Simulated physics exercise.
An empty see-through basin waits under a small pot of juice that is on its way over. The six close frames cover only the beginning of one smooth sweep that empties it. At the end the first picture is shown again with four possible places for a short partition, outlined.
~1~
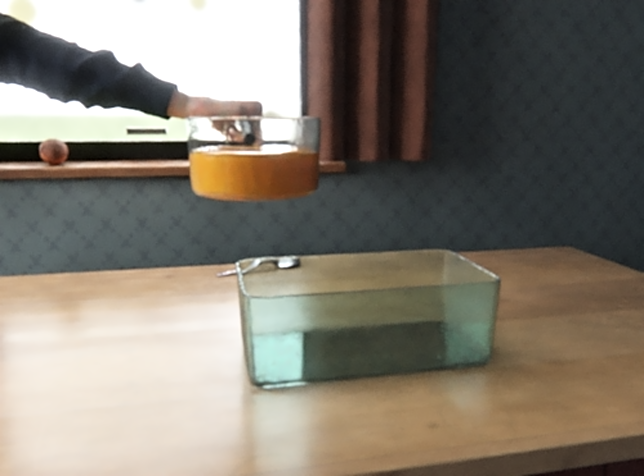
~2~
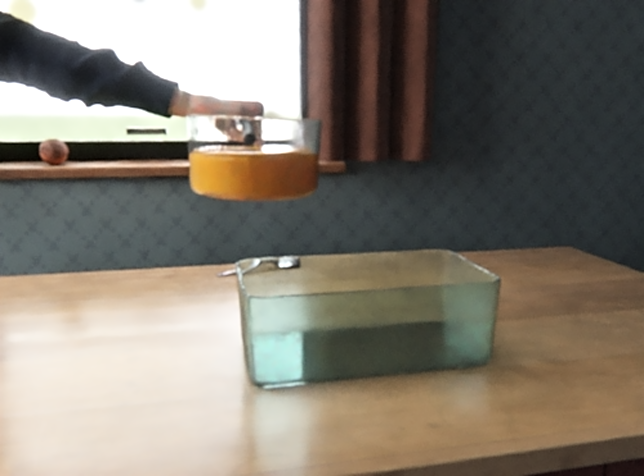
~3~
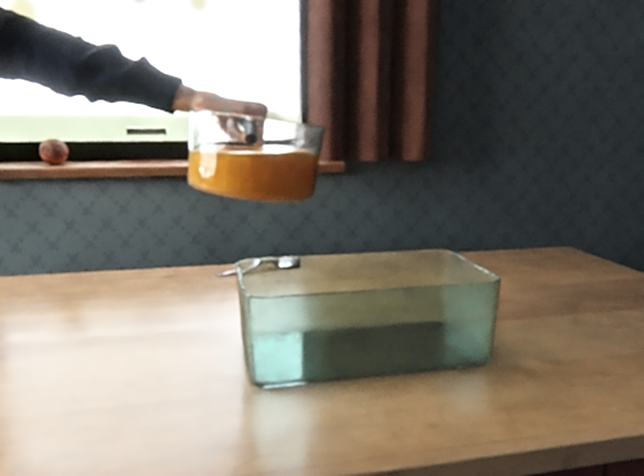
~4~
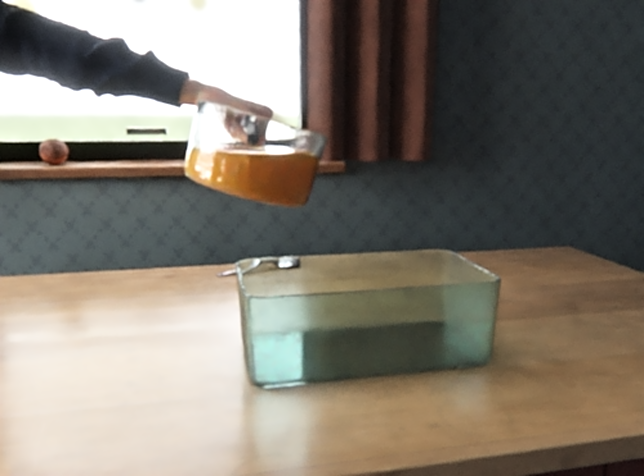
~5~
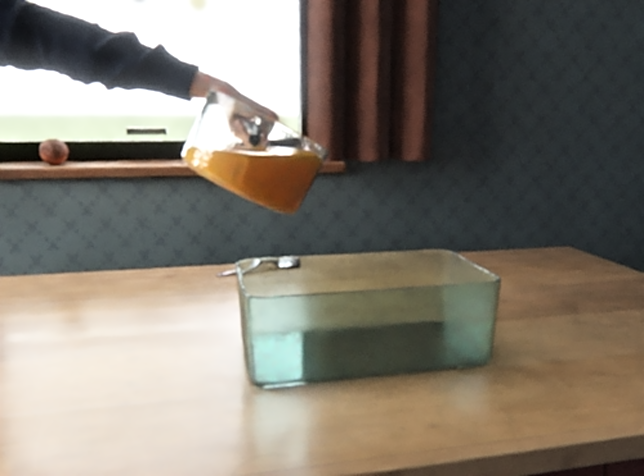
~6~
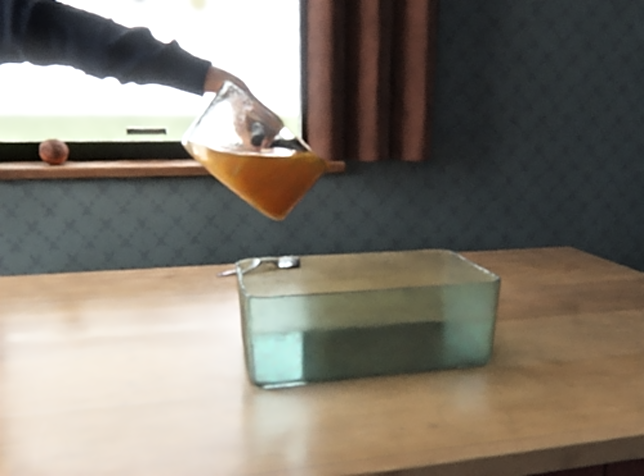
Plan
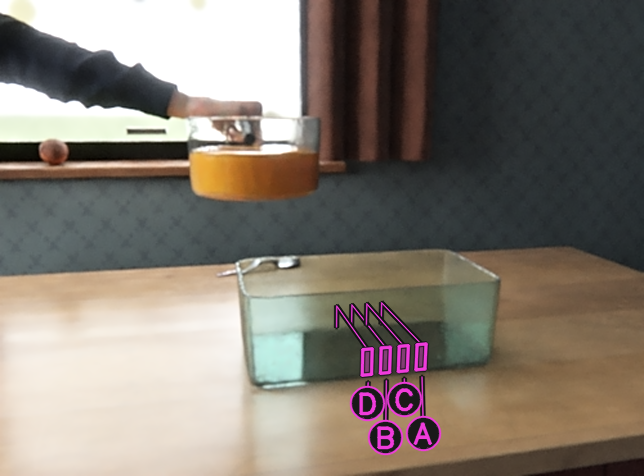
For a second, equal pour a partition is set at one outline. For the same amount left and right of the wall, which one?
Best: D.
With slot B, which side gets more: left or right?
The left side.
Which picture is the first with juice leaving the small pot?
In picture 6.
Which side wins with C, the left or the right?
More ends on the left.
On the marked copy, A at (422, 376); B at (386, 380); C at (404, 378); D at (368, 382).
If A is chosen, about 78 % ends left of the wall and 16 % right of it; 6 % is lost outside.
If B is chosen, about 67 % ends left of the wall and 29 % right of it; 5 % is lost outside.
If C is chosen, about 80 % ends left of the wall and 15 % right of it; 5 % is lost outside.
If D is chosen, about 47 % ends left of the wall and 50 % right of it; 3 % is lost outside.
